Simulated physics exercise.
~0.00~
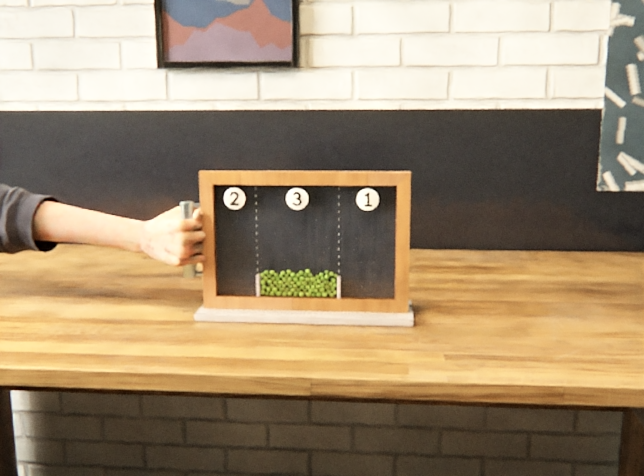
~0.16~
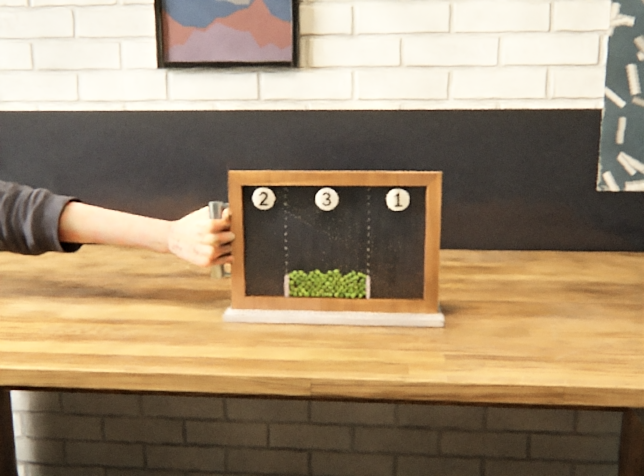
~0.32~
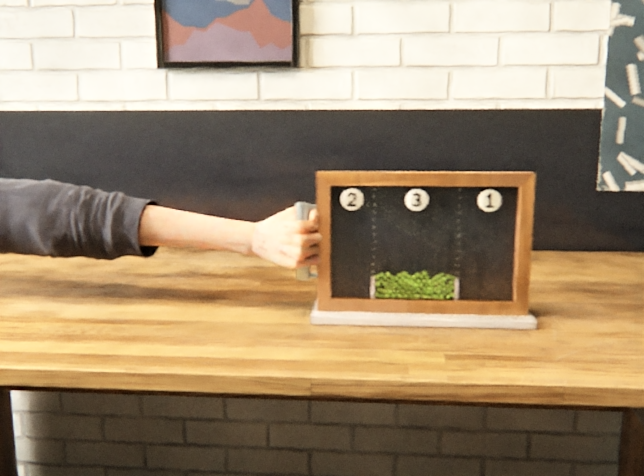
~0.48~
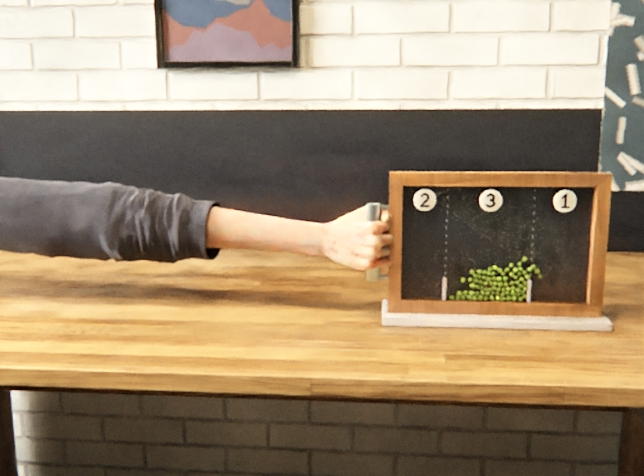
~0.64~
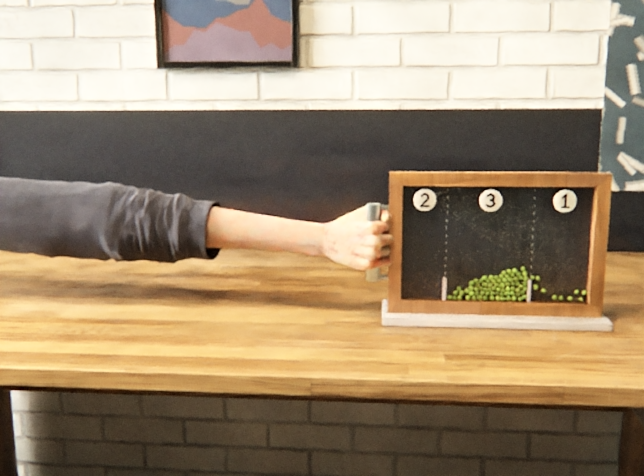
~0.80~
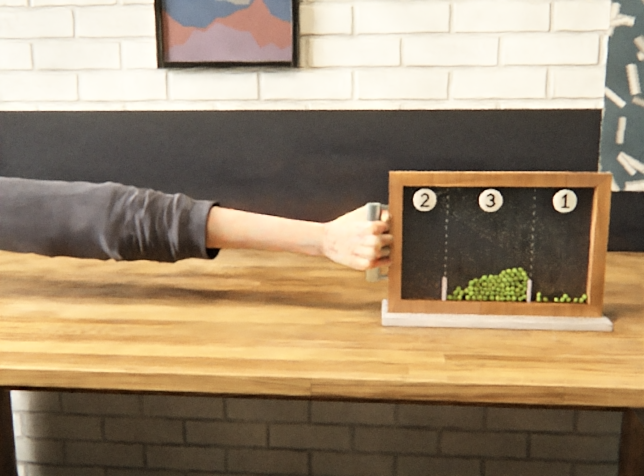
On a wooden table, a hand slides a framed tray right and stops, some green peas spilling into the right strip.
